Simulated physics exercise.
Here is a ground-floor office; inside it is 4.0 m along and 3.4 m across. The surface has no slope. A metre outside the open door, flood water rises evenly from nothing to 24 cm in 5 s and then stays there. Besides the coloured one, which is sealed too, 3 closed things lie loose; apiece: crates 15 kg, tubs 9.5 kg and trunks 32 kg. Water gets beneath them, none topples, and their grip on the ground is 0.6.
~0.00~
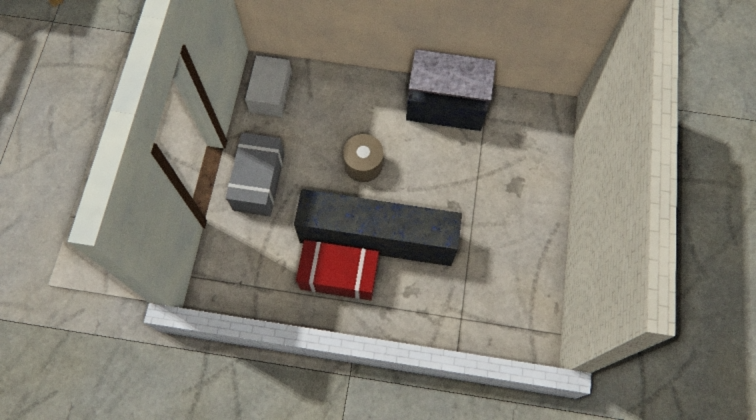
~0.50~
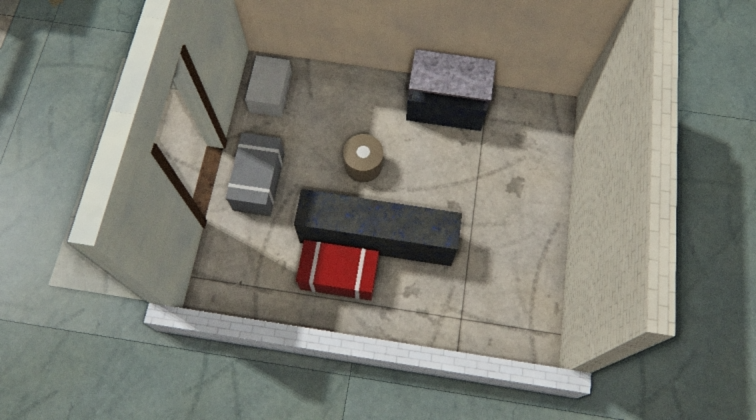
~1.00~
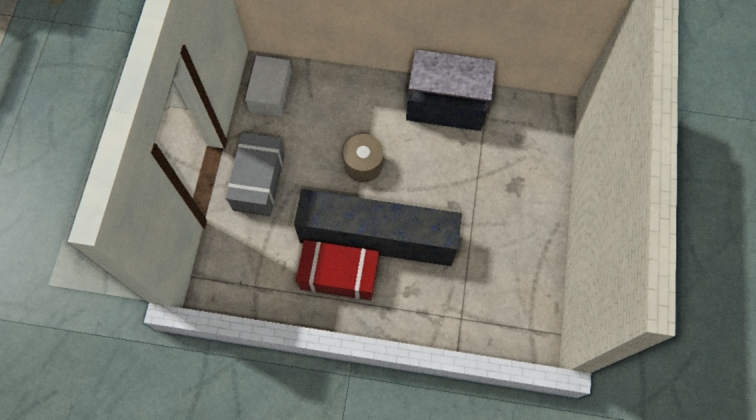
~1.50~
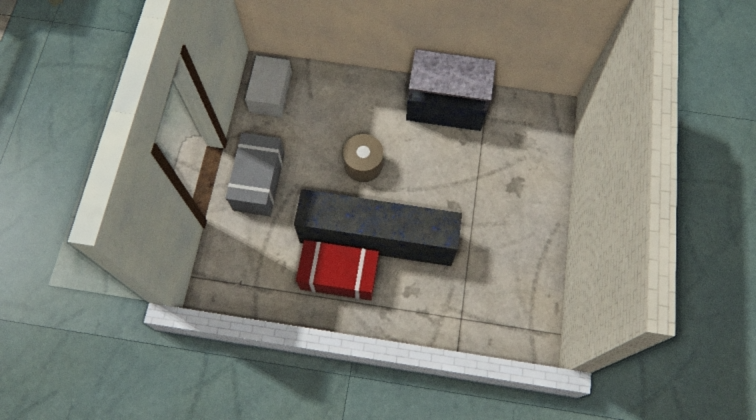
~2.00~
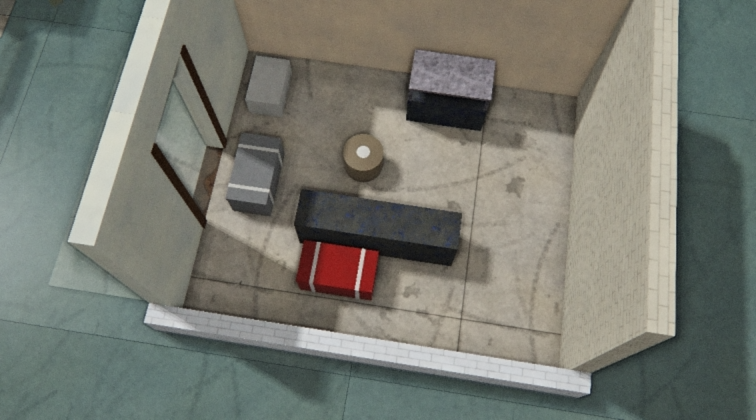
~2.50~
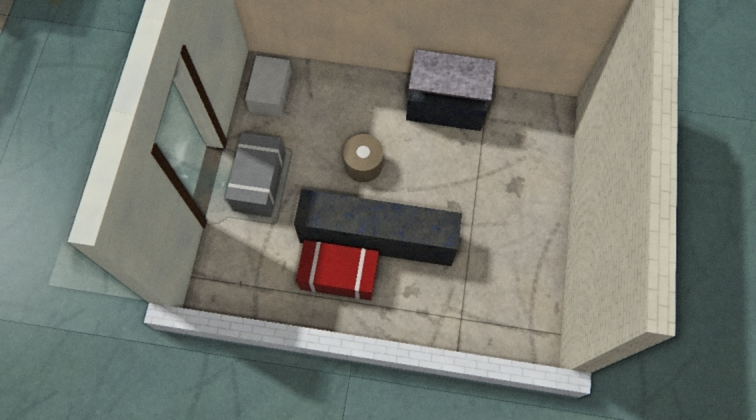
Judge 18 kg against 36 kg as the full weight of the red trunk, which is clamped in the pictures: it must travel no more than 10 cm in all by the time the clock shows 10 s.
I expect that only the larger load is enough.
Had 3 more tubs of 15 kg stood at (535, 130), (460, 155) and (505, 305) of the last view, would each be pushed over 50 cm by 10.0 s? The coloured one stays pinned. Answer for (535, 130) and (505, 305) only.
In turn: Less, short of it.
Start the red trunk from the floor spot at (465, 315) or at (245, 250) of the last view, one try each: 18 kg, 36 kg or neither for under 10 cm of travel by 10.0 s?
In turn: It takes the larger; neither is enough.
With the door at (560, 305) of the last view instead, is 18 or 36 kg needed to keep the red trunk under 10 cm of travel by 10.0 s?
Then neither weight holds it.
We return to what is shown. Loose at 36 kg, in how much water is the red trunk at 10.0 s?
Roughly 6 cm.
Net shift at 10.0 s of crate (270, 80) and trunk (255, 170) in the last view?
In turn: 40 cm, 200 cm.
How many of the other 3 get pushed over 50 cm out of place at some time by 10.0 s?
2 of them.
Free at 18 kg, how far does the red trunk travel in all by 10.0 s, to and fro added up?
Some 80 cm in all.
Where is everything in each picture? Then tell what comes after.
The first picture shows the red trunk at (338, 266) rests on the ground; 0.0 m2 under water; 0 of 4 have shifted.
The second picture shows the red trunk at (338, 266), on the bottom; 0.0 m2 under water; 0 of 4 have shifted.
The third picture shows the red trunk at (338, 266) rests on the ground; 0.0 m2 under water; 0 of 4 have shifted.
The fourth picture shows the red trunk at (338, 266), on the bottom; water covers 0.0 m2; 0 of 4 have shifted.
The fifth picture shows the red trunk at (338, 266) rests on the ground; 0.0 m2 under water; 0 of 4 have shifted.
The sixth picture shows the red trunk at (338, 266), on the bottom; 0.2 m2 under water; 0 of 4 have shifted.
After 3.5 s the red trunk would be 0 cm from its start with 18 kg and 0 cm from its start with 36 kg; 0 cm of water round it then.
After 4.5 s the red trunk would be 0 cm from its start with 18 kg and 0 cm from its start with 36 kg; 1 cm of water round it then.
After 7.0 s the red trunk would be 25 cm from its start with 18 kg and 0 cm from its start with 36 kg; 7 cm of water round it then.
After 10.0 s the red trunk would be 70 cm from its start with 18 kg and 0 cm from its start with 36 kg; 6 cm of water round it then.
